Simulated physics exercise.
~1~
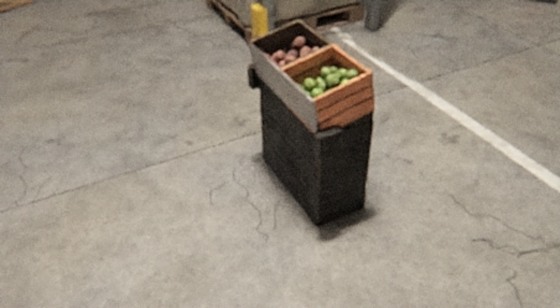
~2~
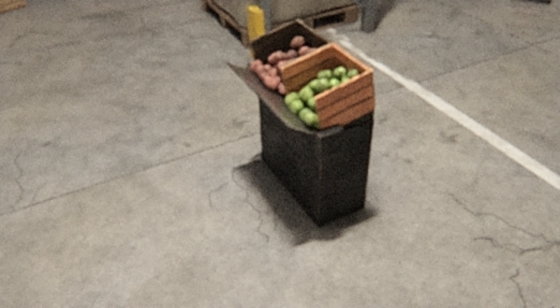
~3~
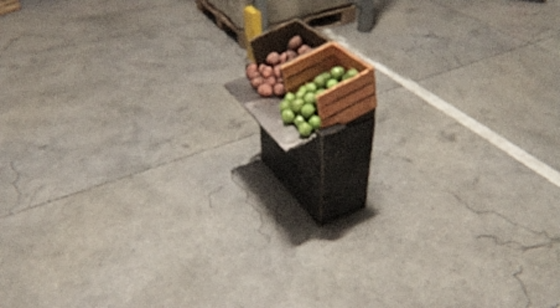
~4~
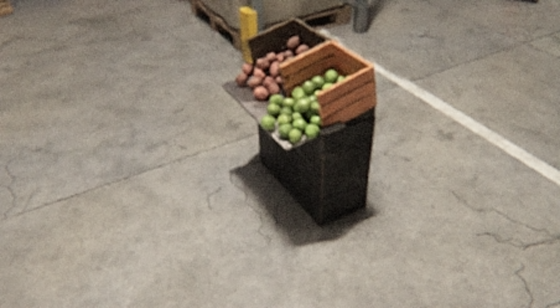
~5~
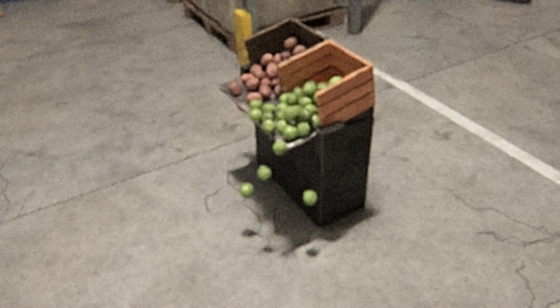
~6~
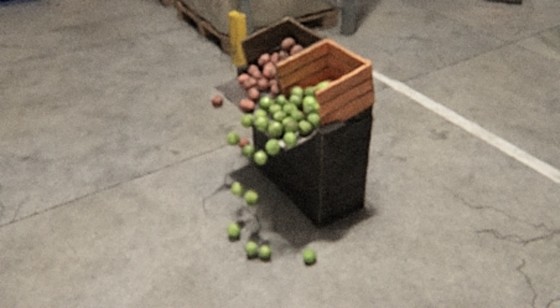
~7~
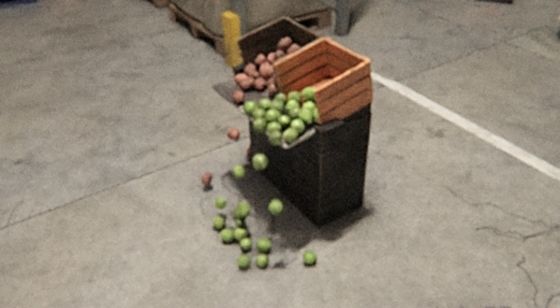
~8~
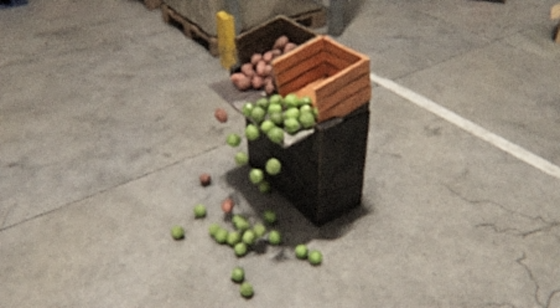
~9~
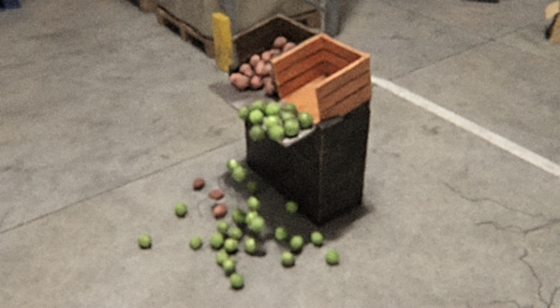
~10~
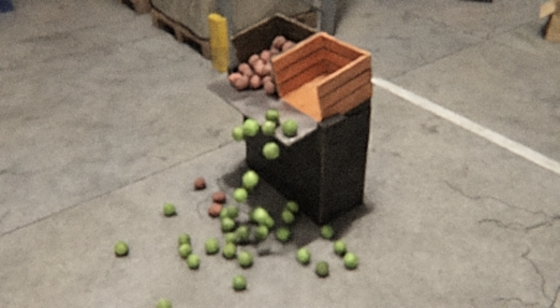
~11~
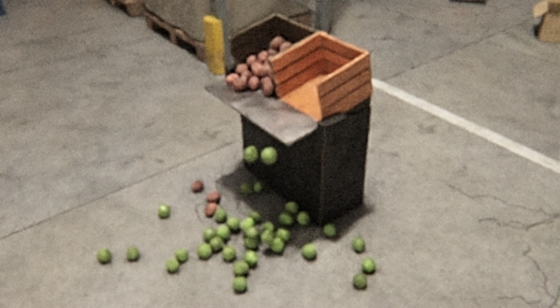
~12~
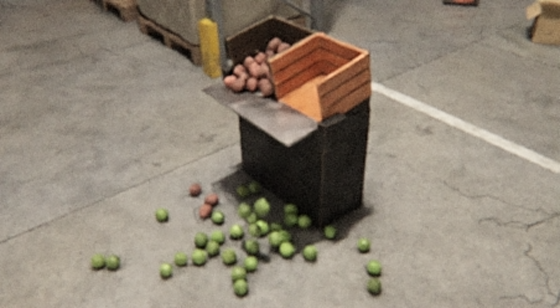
A dark flap swings down along the front of two open bins on a black stand, seen from above on a cracked concrete warehouse floor with a white line behind. The orange wooden bin on the right holds green apples, and the black bin on the left holds red potatoes. The apples slide left onto the lowered flap, then tumble over its edge and scatter across the floor, while a few potatoes fall with them. As the view drifts slightly sideways, the orange bin empties completely, most potatoes stay heaped in the black bin, and the fallen pieces lie spread below.
